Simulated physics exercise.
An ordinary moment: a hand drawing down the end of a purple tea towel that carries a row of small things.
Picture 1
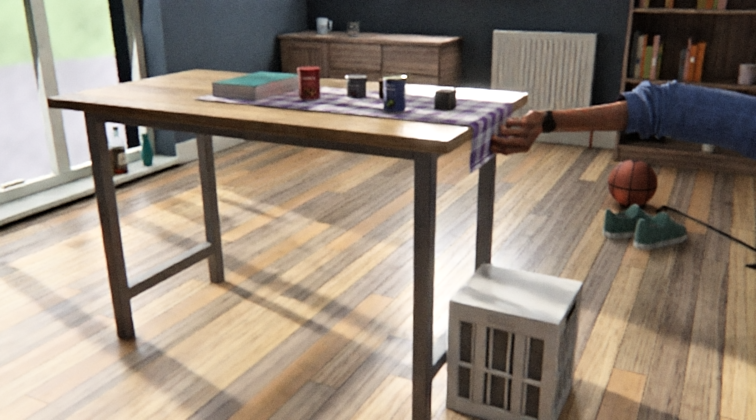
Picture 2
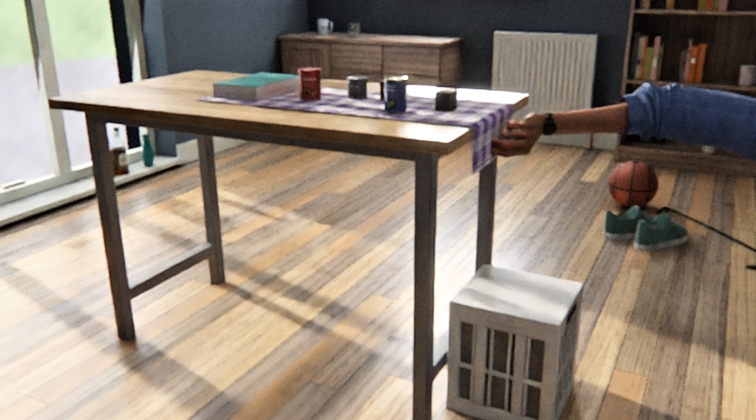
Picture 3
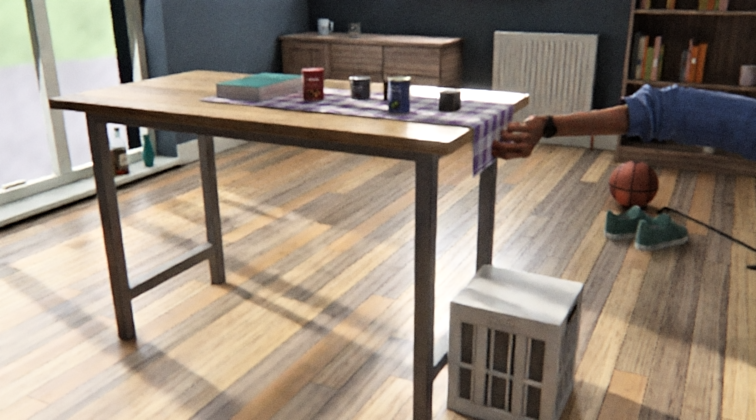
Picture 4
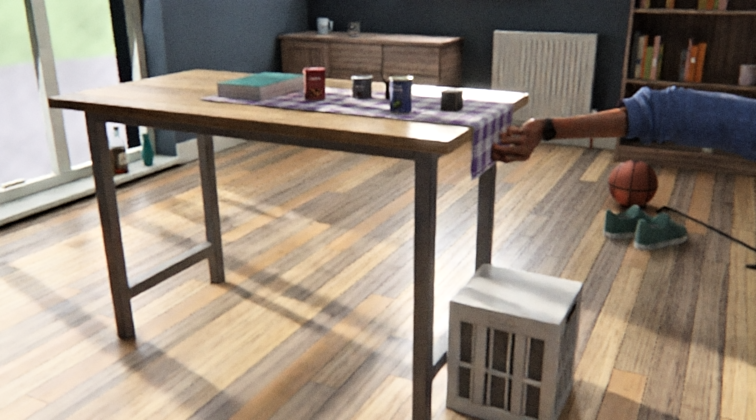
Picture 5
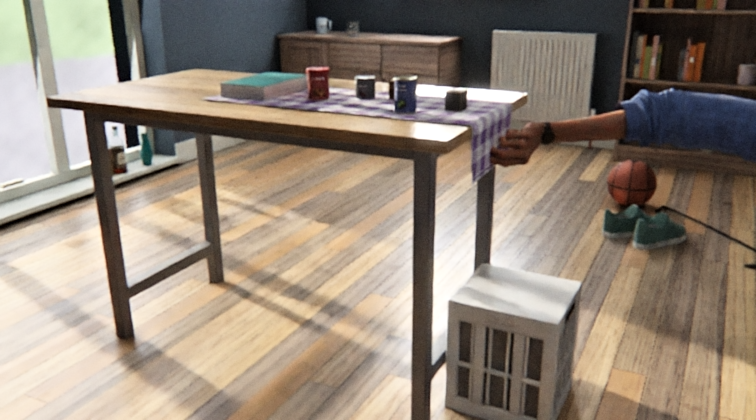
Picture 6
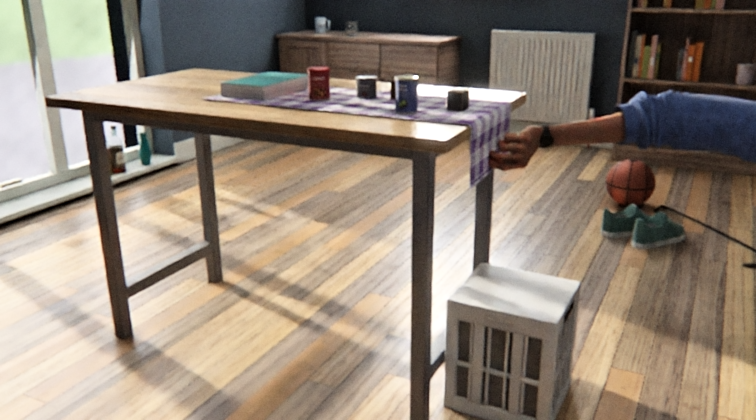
A hand with a dark watch and blue sleeve grips the end of a purple checked cloth at the right of a wooden table, seen from slightly above in a sunlit room. On the cloth sit a teal book, a red can, a blue can and small dark pots, above a pale crate. The hand draws the cloth slightly down, and the small things creep right with it.
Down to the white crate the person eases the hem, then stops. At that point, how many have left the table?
Three objects go.
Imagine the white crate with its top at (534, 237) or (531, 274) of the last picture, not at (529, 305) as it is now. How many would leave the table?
The numbers are 1 and 2.
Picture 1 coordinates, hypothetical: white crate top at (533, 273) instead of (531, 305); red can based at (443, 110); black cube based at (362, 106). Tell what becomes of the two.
The red can? Lost. The black cube? Safe.
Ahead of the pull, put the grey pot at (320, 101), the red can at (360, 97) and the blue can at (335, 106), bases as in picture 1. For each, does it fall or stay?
The grey pot stays put, the red can stays put, and the blue can stays put.
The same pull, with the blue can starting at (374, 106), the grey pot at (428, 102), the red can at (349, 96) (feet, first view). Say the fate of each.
First the blue can, which is lost, then the grey pot, which is lost, and finally the red can, which is kept.
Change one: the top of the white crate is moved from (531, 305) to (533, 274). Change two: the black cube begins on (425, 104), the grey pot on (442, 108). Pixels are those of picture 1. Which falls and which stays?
So the black cube leaves, and the grey pot leaves.
Soon after, hem near (489, 250); black cube and blue can gone.
After that, hem on the crate; black cube, blue can and brown cube gone.
In the end, hem on the crate; black cube, blue can and brown cube gone. Over the edge go three.
